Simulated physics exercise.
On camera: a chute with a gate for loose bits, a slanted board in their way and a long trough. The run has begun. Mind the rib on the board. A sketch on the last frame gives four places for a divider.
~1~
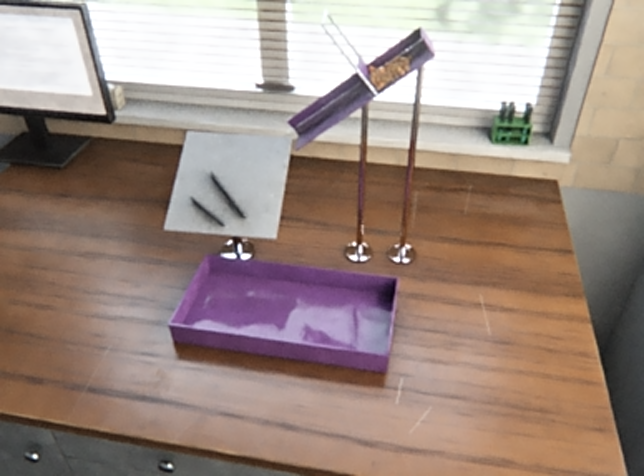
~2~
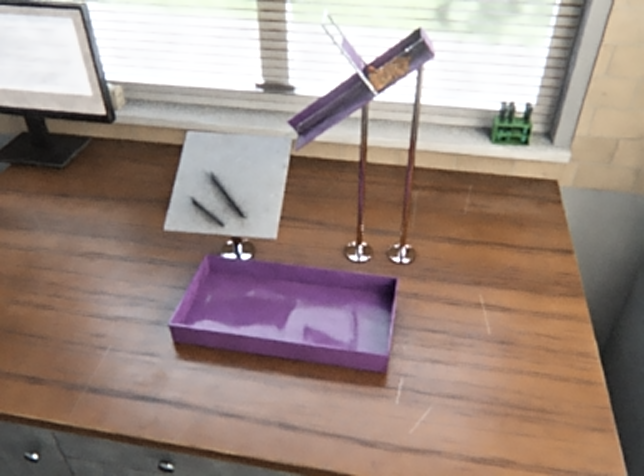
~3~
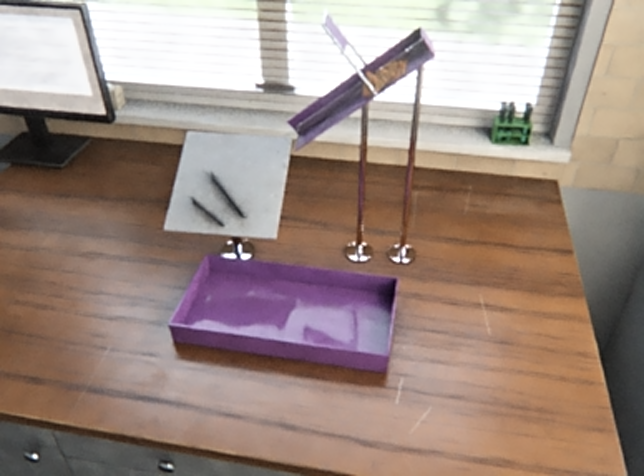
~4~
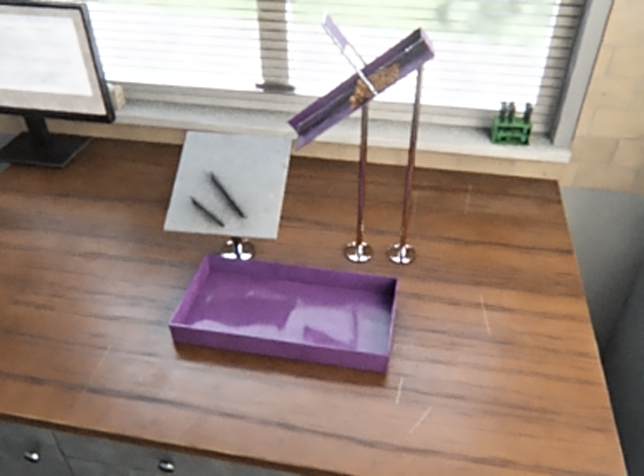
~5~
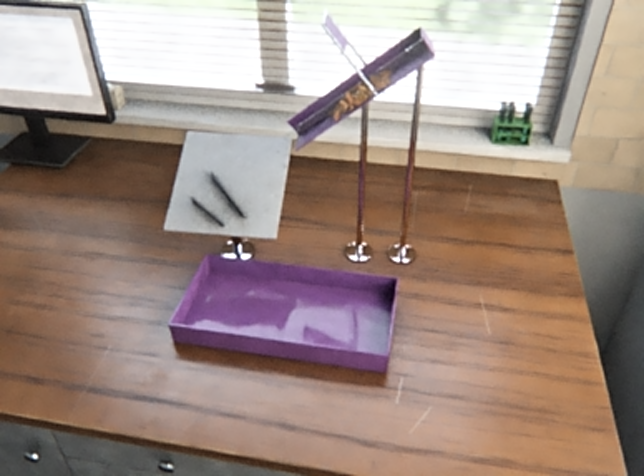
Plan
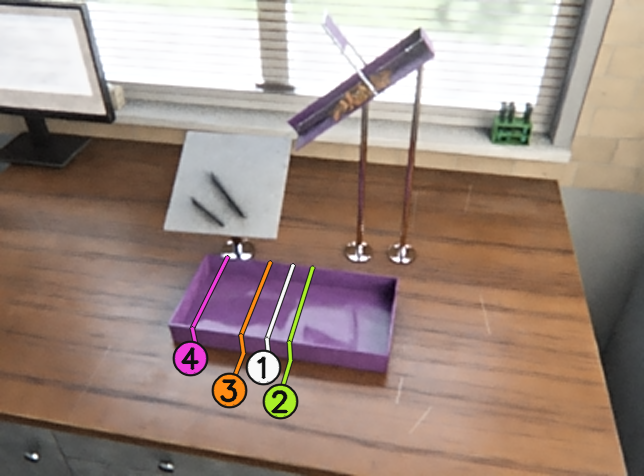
Roasted chickpeas slid slowly down a tilted purple chute toward the lower left, passing its raised gate, while the slanted gray board and the empty purple trough below stayed still on the wooden desk.
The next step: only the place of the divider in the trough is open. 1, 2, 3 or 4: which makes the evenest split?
3 is best.
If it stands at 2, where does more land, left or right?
The left side.
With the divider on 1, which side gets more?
Left.
On the marked copy, line 1 crosses the front rim at (267, 338); line 2 crosses the front rim at (289, 341); line 3 crosses the front rim at (241, 334); line 4 crosses the front rim at (192, 327).
With 1, of what is caught, all but a few on the left of the divider, only a few on the right.
With 2, of what is caught, the whole lot on the left of the divider, none at all on the right.
With 3, of what is caught, close to half on the left of the divider, close to half on the right.
With 4, of what is caught, only a few on the left of the divider, all but a few on the right.
